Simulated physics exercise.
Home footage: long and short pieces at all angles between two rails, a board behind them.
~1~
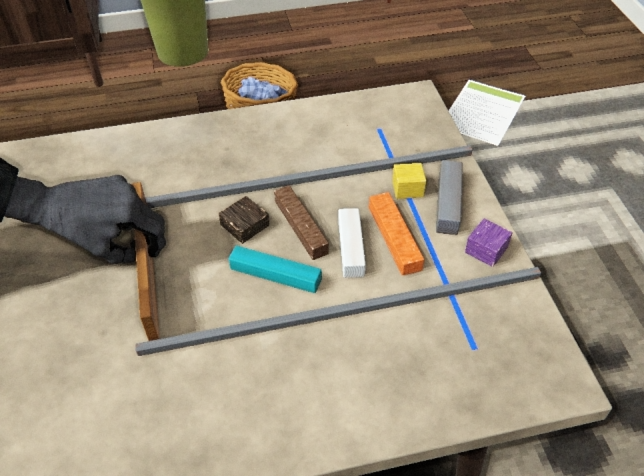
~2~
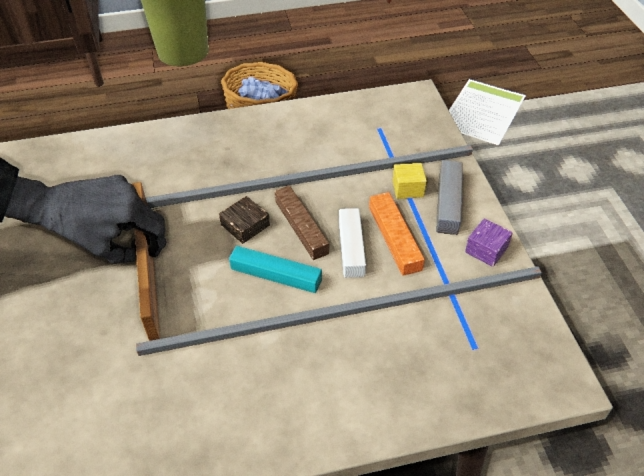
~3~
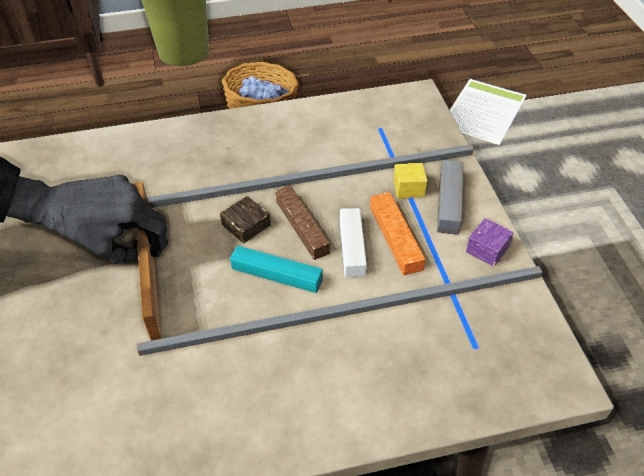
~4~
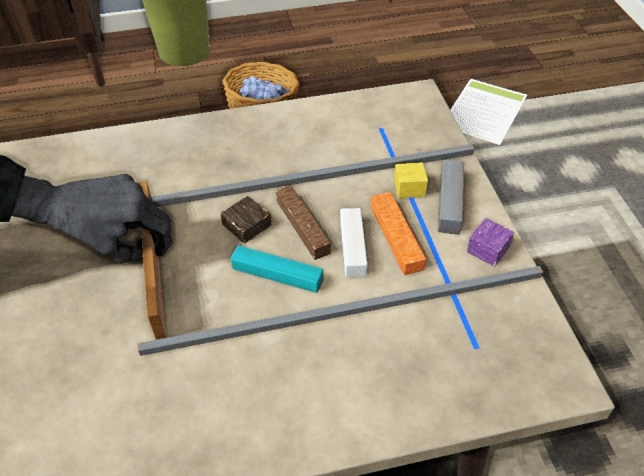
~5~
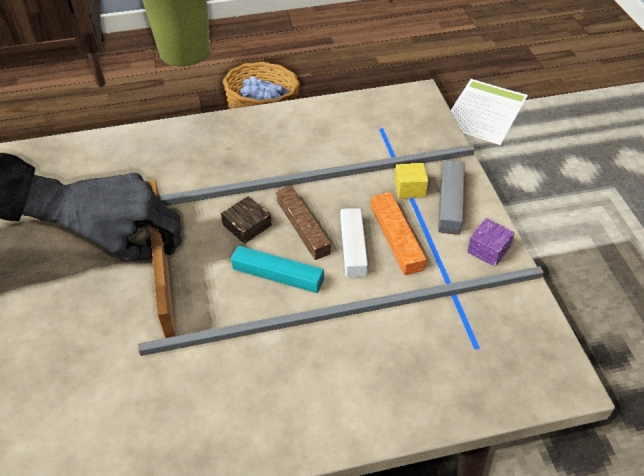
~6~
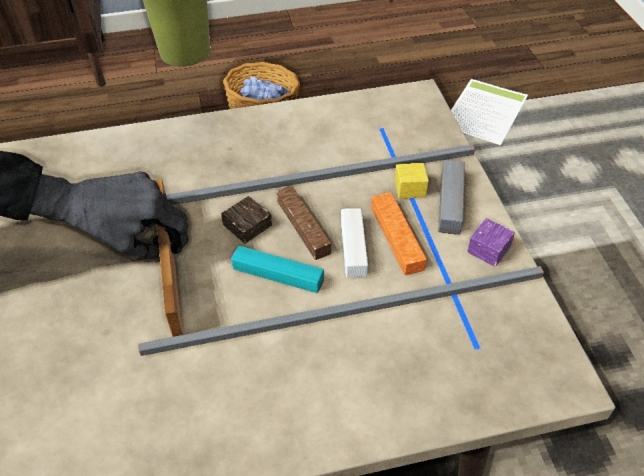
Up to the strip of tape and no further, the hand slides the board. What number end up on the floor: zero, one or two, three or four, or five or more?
After the push, only one or two have dropped.
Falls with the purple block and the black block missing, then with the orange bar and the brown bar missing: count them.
Counts - first: 0; second: 0.
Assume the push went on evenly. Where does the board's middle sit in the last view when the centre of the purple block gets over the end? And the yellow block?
Purple block: (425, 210); yellow block: (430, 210).
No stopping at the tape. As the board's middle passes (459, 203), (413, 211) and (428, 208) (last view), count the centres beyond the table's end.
Past the end: 4, 1 and 2.
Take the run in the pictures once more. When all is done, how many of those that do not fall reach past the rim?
It totals 3.
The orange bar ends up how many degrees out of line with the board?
About 25°.
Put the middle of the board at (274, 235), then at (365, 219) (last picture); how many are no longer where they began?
Answer - first 3, then 7.
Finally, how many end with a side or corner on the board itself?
Number in contact with it: 2.
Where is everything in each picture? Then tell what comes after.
The first frame shows purple block (488, 242); grey stick (449, 197); yellow block (409, 181); board (145, 258); tape (420, 224).
The second frame shows grey stick (450, 196); board (145, 258).
The third frame shows yellow block (410, 181); white stick (353, 242).
The fourth frame shows purple block (490, 242); black block (246, 219).
The fifth frame shows grey stick (452, 196); brown bar (303, 221).
The sixth frame shows purple block (491, 242); grey stick (452, 196); yellow block (411, 181); board (167, 254); tape (423, 223).
A little later, none off yet; purple block at rest near (491, 242); grey stick at rest near (452, 196); yellow block at rest near (411, 181).
Next, none off yet; purple block at rest near (491, 242); grey stick at rest near (453, 196); yellow block moving near (417, 180).
When it is over, the number that fall off is one or two; down, grey stick.
